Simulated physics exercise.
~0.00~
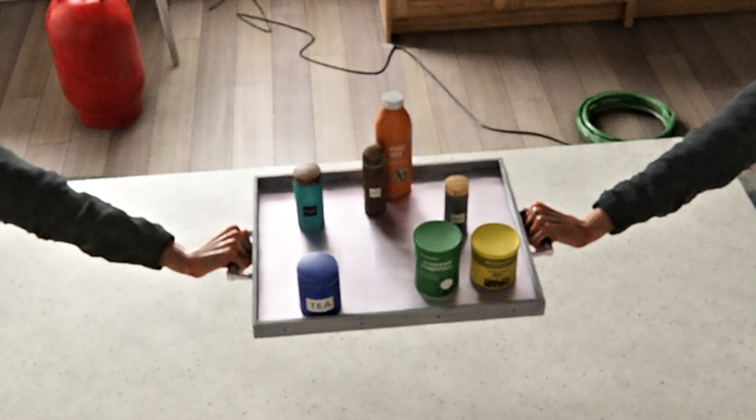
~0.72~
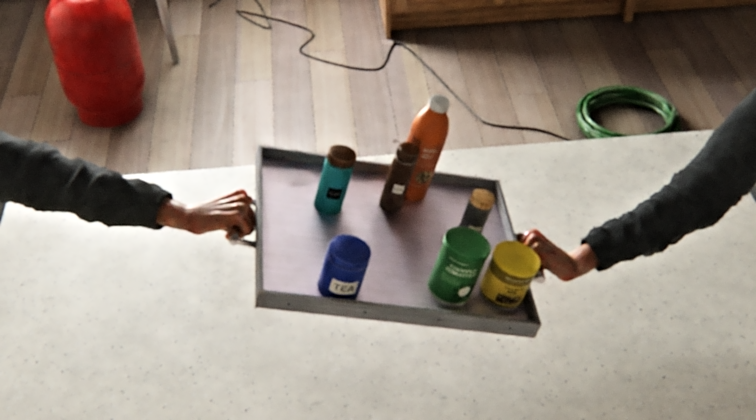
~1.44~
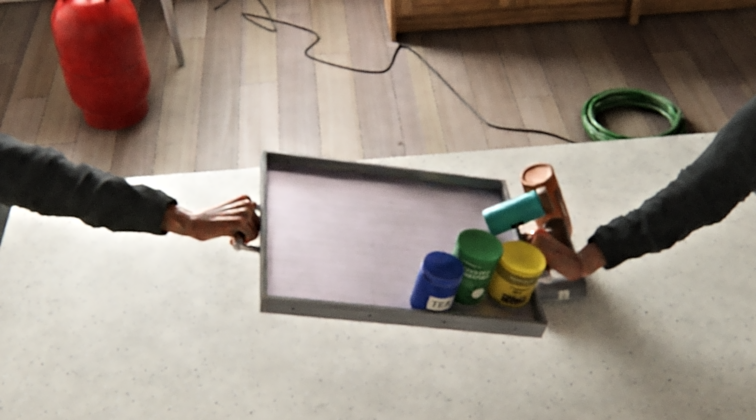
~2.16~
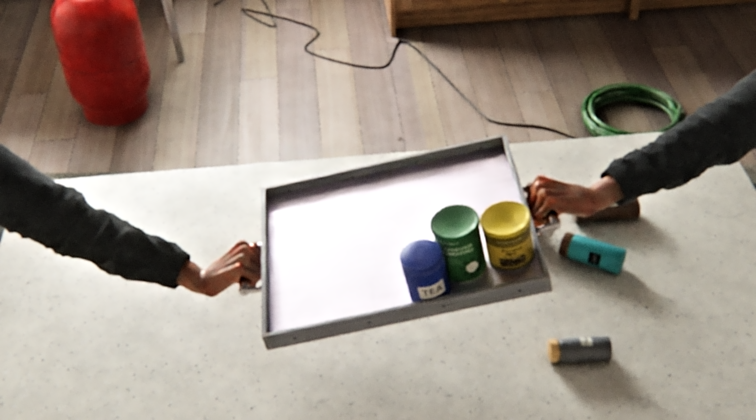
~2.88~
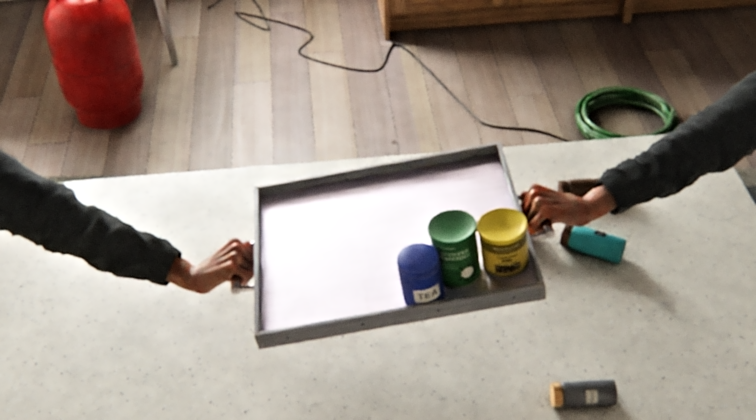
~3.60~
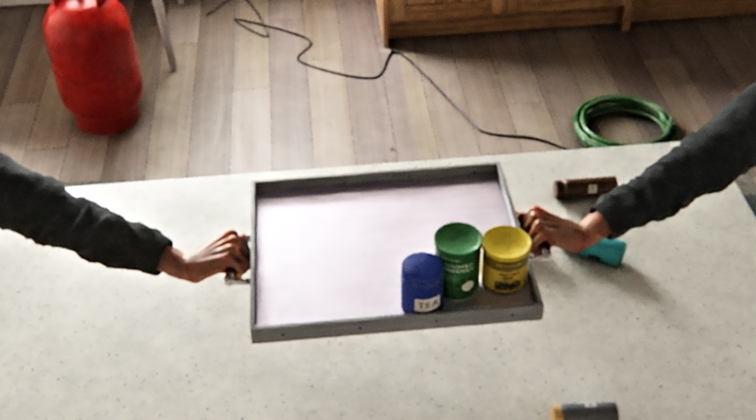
Tray held by two hands tips right, spilling four bottles and shakers, then left and level, with three containers still upright aboard.
